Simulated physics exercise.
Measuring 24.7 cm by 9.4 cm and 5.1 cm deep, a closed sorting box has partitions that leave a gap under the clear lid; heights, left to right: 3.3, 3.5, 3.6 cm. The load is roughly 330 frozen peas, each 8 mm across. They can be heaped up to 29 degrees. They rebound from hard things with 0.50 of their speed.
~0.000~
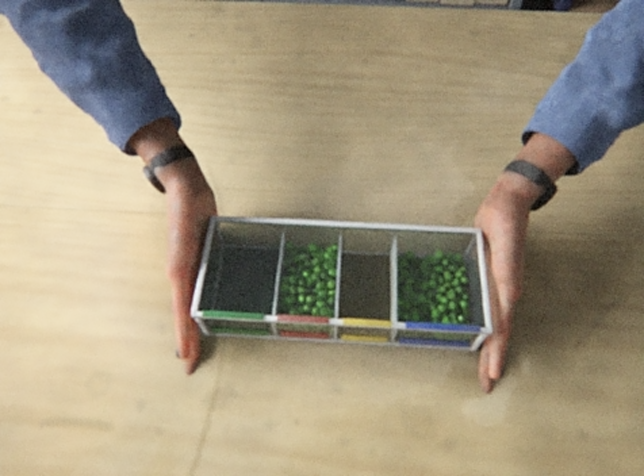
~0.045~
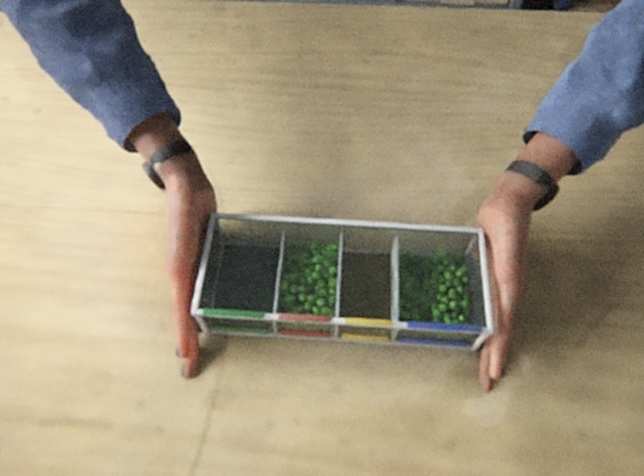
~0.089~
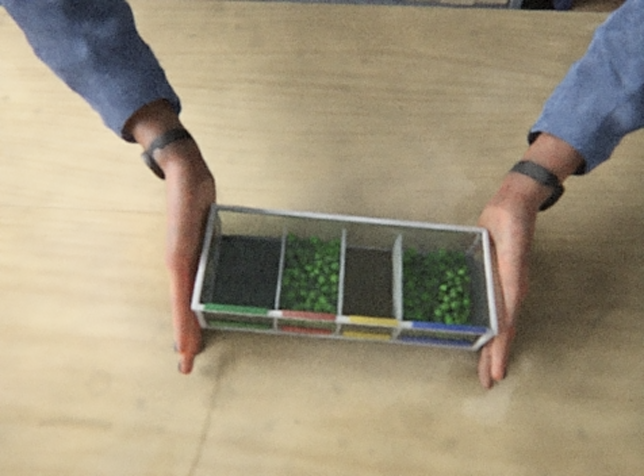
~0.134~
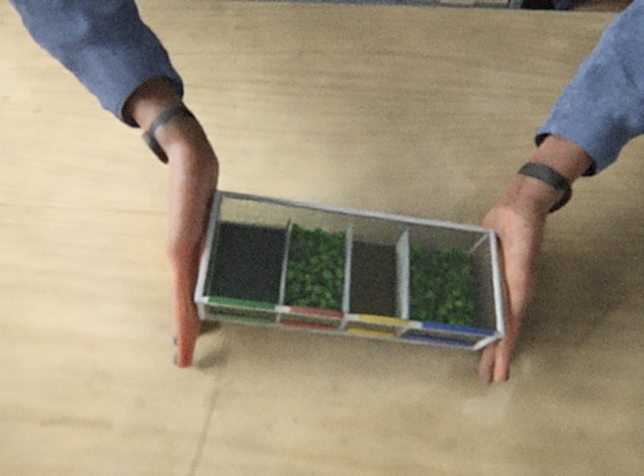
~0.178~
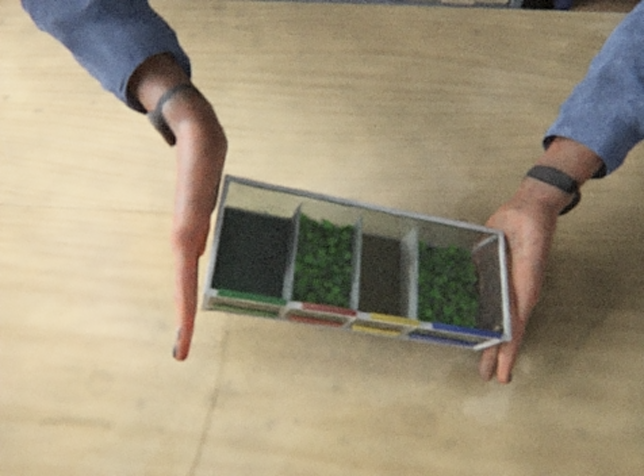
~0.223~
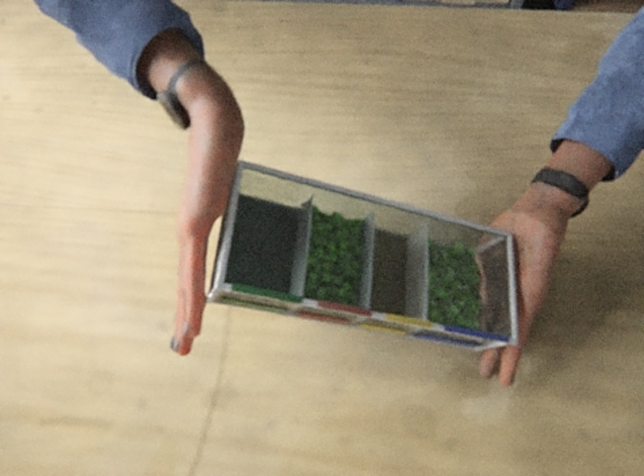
A clear divided box of green peas tilts down to the right between two hands.
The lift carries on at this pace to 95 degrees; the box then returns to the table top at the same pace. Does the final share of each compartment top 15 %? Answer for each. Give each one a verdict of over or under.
One by one: Red: Clears the bar, blue: Clears the bar, green: Does not clear the bar, yellow: Does not clear the bar.
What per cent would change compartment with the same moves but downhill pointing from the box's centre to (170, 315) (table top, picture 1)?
Estimate: Some 45 per cent.
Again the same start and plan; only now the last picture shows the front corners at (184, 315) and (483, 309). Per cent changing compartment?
Near 40 %.
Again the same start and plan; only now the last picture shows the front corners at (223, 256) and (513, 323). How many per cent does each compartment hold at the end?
Each compartment ends like this: Red 40 per cent, blue 60 per cent, green 0 per cent, yellow 5 per cent.
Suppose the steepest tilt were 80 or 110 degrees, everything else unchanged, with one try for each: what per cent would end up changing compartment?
About 10 and 10 per cent.
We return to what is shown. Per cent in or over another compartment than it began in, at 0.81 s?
Estimate: Some 10 %.
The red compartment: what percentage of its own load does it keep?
It works out to near 70 percent.
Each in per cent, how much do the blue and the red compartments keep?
Blue: 55; red: 40.
After 0.81 s, tilt 94 degrees; red 45 %, blue 50 %, yellow 5 %.
After 1.20 s, tilt 40 degrees; red 40 %, blue 55 %, yellow 5 %.
After 1.68 s, tilt 0 degrees; red 40 %, blue 55 %, yellow 5 %.
At rest (2.1 s), red 40 %, blue 55 %, green 0 %, yellow 5 %.
